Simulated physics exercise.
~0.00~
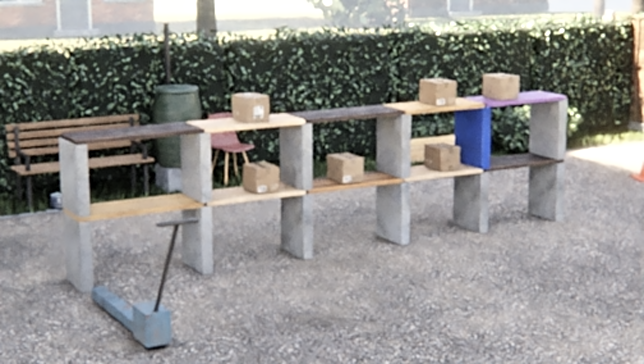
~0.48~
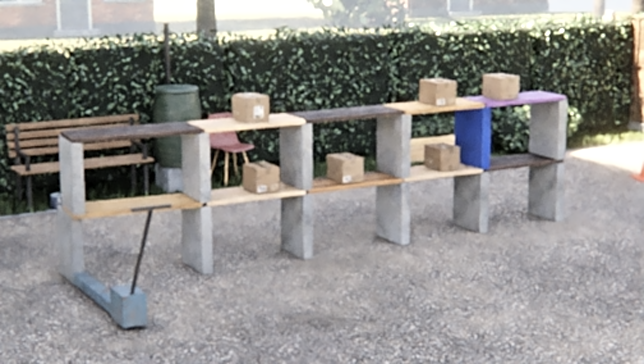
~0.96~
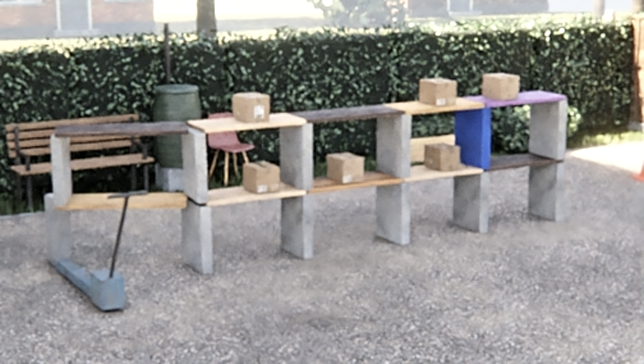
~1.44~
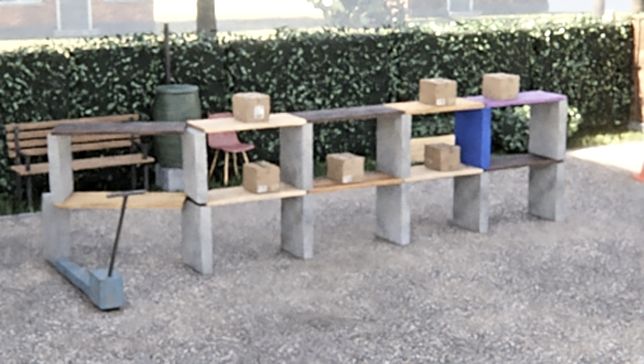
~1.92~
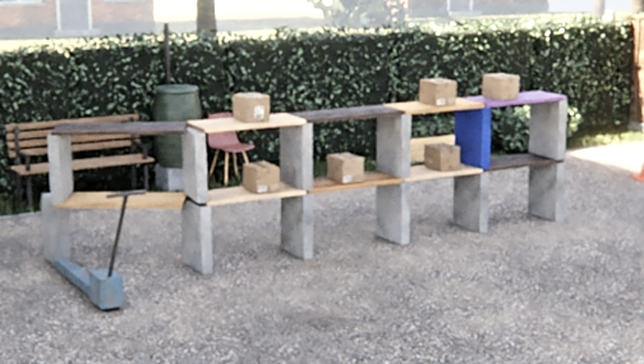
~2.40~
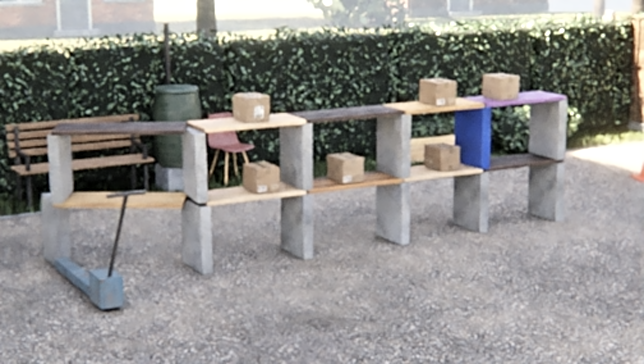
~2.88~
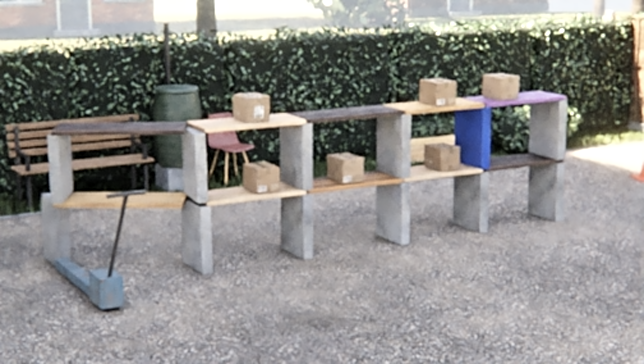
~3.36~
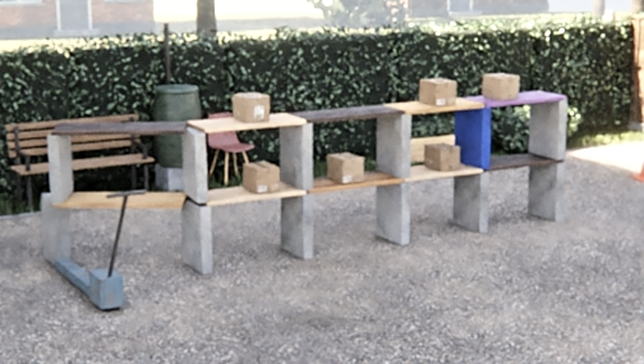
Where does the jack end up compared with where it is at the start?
The jack ends up a little farther left and farther back than at the start, resting at the foot of the left end of the shelving.
In the video, a blue-grey jack with an upright handle slides left and back at the foot of a two-tier row of light blocks, boards and cartons, nudging the left end uprights slightly left before stopping, with everything still standing.
